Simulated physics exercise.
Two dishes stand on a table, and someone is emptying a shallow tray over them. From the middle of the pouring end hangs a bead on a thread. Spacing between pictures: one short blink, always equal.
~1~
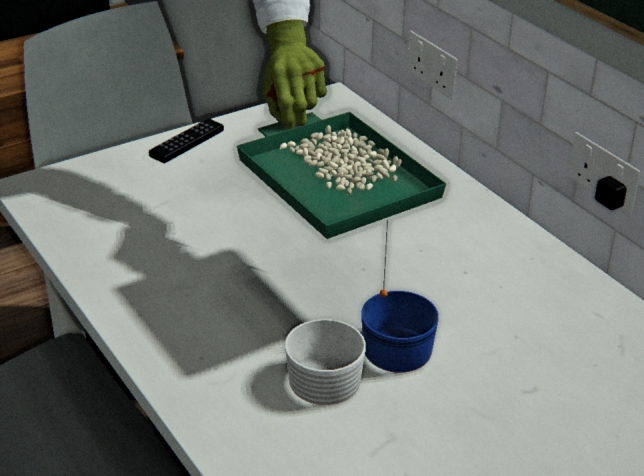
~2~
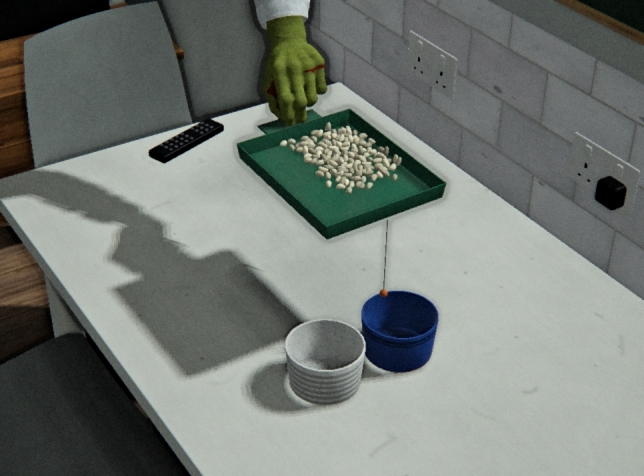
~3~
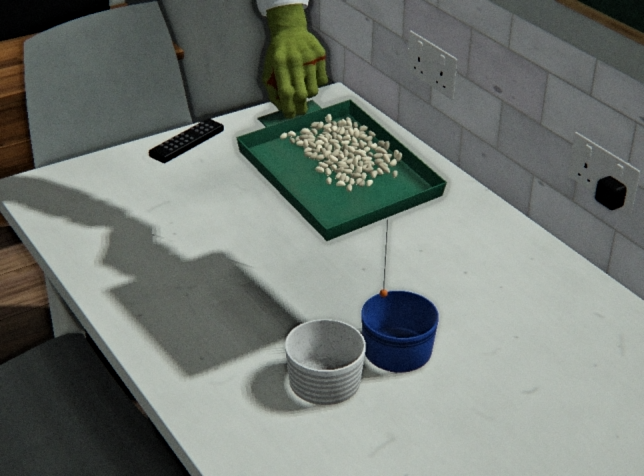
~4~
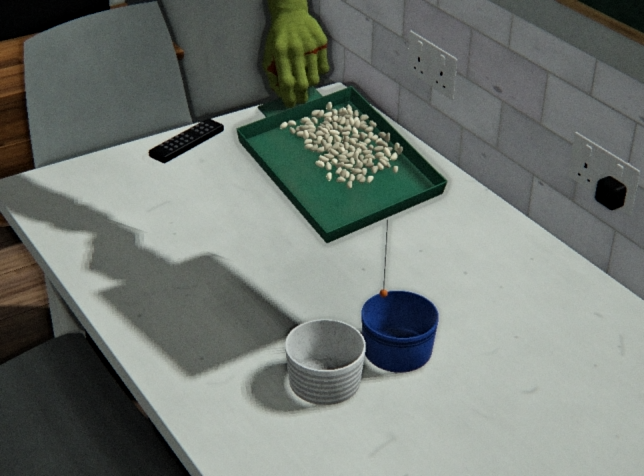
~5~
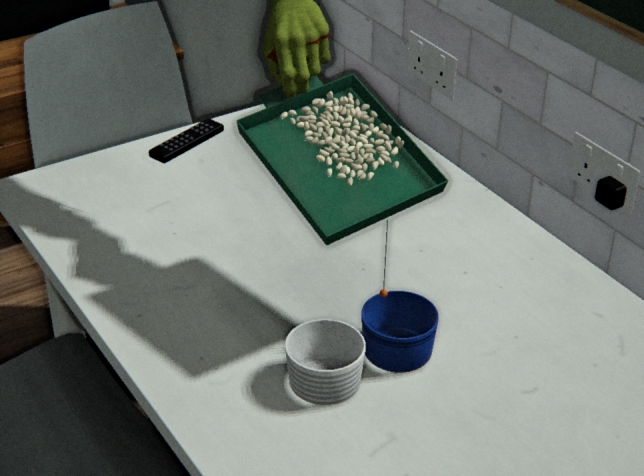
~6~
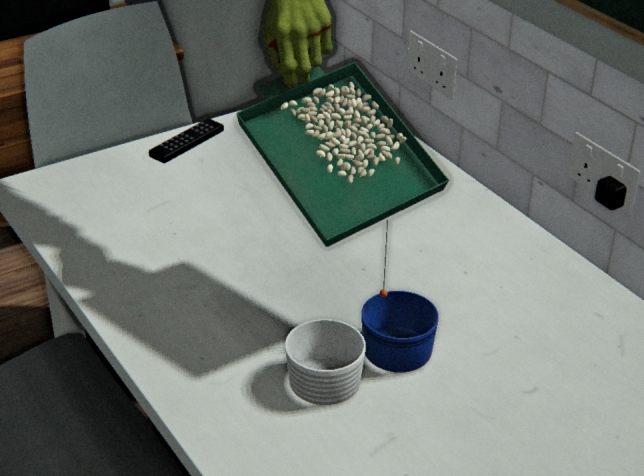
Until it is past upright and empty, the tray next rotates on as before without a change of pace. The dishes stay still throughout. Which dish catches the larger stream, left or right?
The dish to the left will collect more.
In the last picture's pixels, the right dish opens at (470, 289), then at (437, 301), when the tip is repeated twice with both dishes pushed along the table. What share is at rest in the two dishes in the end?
About 10 % and 60 %.
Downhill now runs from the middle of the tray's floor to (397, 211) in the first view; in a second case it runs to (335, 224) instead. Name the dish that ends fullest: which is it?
Results - the dish on the right side first, the dish on the left side second.
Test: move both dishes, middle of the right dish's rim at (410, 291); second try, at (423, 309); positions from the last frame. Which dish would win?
First place: The leftmost dish. Second place: The leftmost dish.
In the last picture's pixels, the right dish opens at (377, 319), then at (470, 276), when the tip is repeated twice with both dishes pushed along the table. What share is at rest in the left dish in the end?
The first try gives 30 per cent, the second 0 per cent.
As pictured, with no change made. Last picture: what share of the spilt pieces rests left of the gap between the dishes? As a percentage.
Estimate: About 50 per cent.
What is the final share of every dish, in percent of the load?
For the left dish 60 %, for the right dish 20 %.
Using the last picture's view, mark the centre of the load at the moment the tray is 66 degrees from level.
About (353, 213).
Just after the last frame, tray tipped steeply; almost all on the tray; just a few in the air.
A moment on, tray tipped past a quarter turn; roughly two thirds on the tray; roughly a quarter in the left dish; just a few in the right dish; just a few outside both; about a tenth in the air.
Further on, tray tipped past a quarter turn; roughly two thirds in the left dish; roughly a quarter in the right dish; roughly a quarter outside both; just a few in the air.
When it is over, tray tipped past a quarter turn; roughly two thirds in the left dish; roughly a quarter in the right dish; roughly a quarter outside both.
